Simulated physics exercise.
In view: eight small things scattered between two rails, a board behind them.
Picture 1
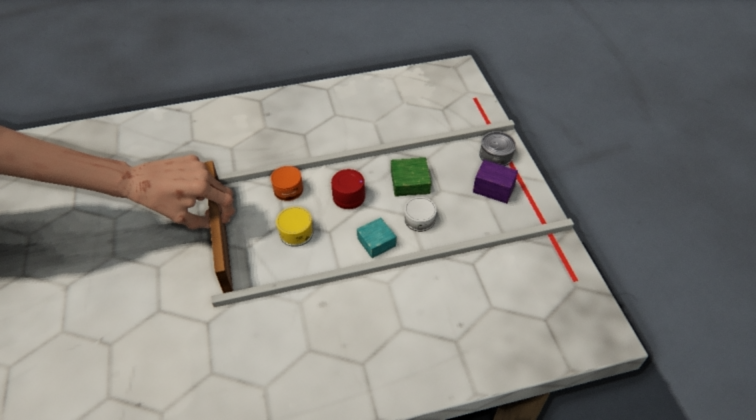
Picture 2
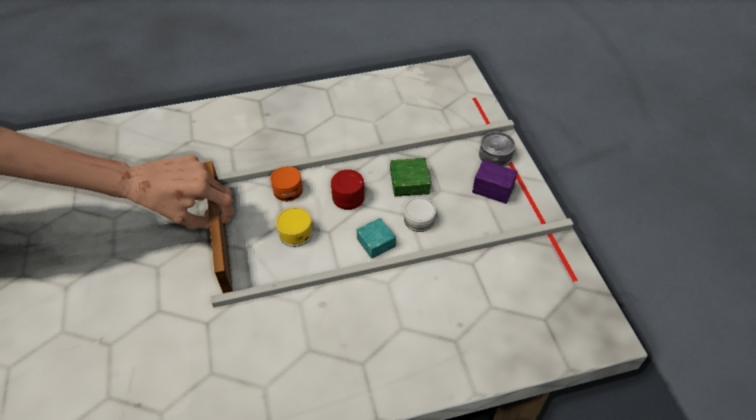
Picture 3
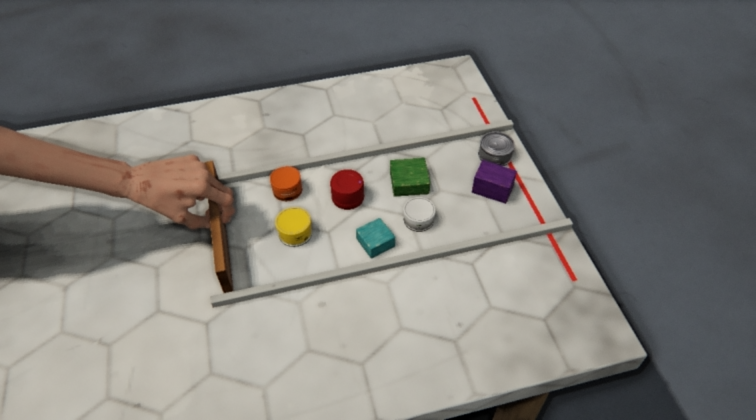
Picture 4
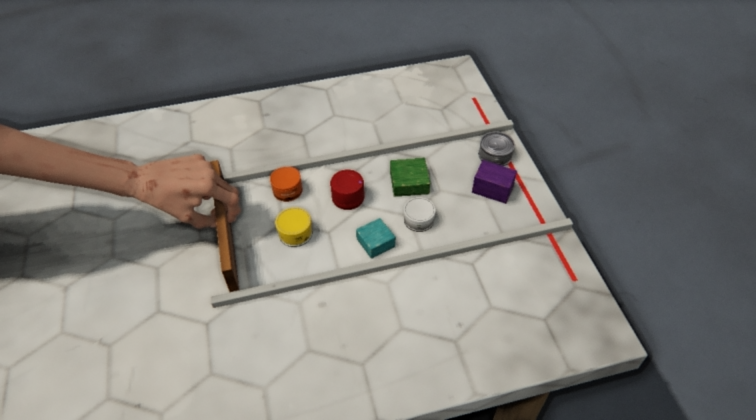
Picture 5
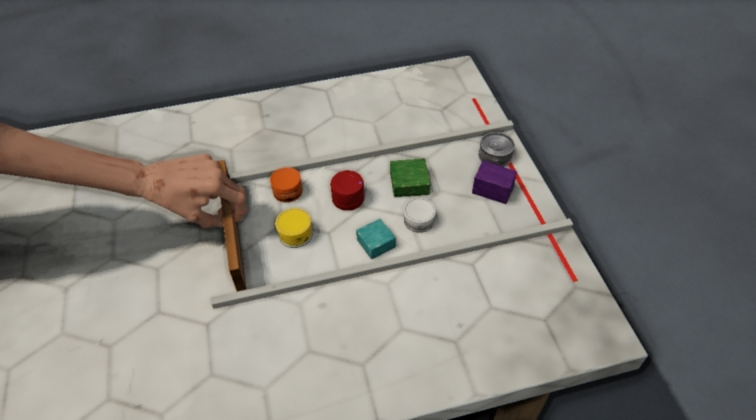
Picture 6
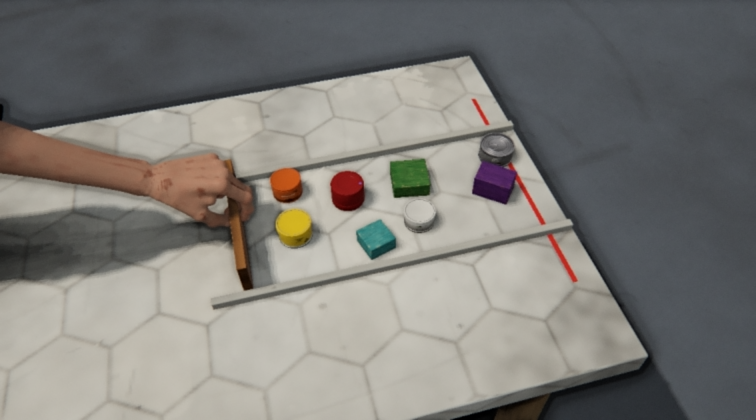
A hand slid a wooden board slightly to the right between two rails on a tabletop, while the eight small colourful blocks and round pieces in front of it stayed where they were.
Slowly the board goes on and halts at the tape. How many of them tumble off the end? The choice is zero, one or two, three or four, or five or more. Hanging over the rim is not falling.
The number that fall off is three or four.
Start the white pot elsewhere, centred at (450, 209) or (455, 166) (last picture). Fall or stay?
In turn it drops off; goes over.
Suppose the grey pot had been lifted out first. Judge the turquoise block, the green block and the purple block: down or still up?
The turquoise block is kept; the green block goes over; the purple block drops off.
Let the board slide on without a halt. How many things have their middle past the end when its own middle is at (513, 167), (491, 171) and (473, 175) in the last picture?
Place by place, 4, 1 and 1.
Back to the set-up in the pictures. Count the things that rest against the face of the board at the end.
In contact: 4.
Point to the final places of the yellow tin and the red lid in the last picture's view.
The yellow tin at (541, 181), the red lid at (528, 157).
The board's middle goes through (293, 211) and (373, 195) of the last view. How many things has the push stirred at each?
By then 2, and 6.
A little later, none off yet; grey pot at rest near (496, 150); purple block at rest near (494, 183); green block at rest near (410, 178).
Next, none off yet; grey pot moving near (501, 148); purple block at rest near (494, 183); green block shifted well along near (471, 159).
When it is over, the number that fall off is three or four; down, white pot, green block, purple block and grey pot.
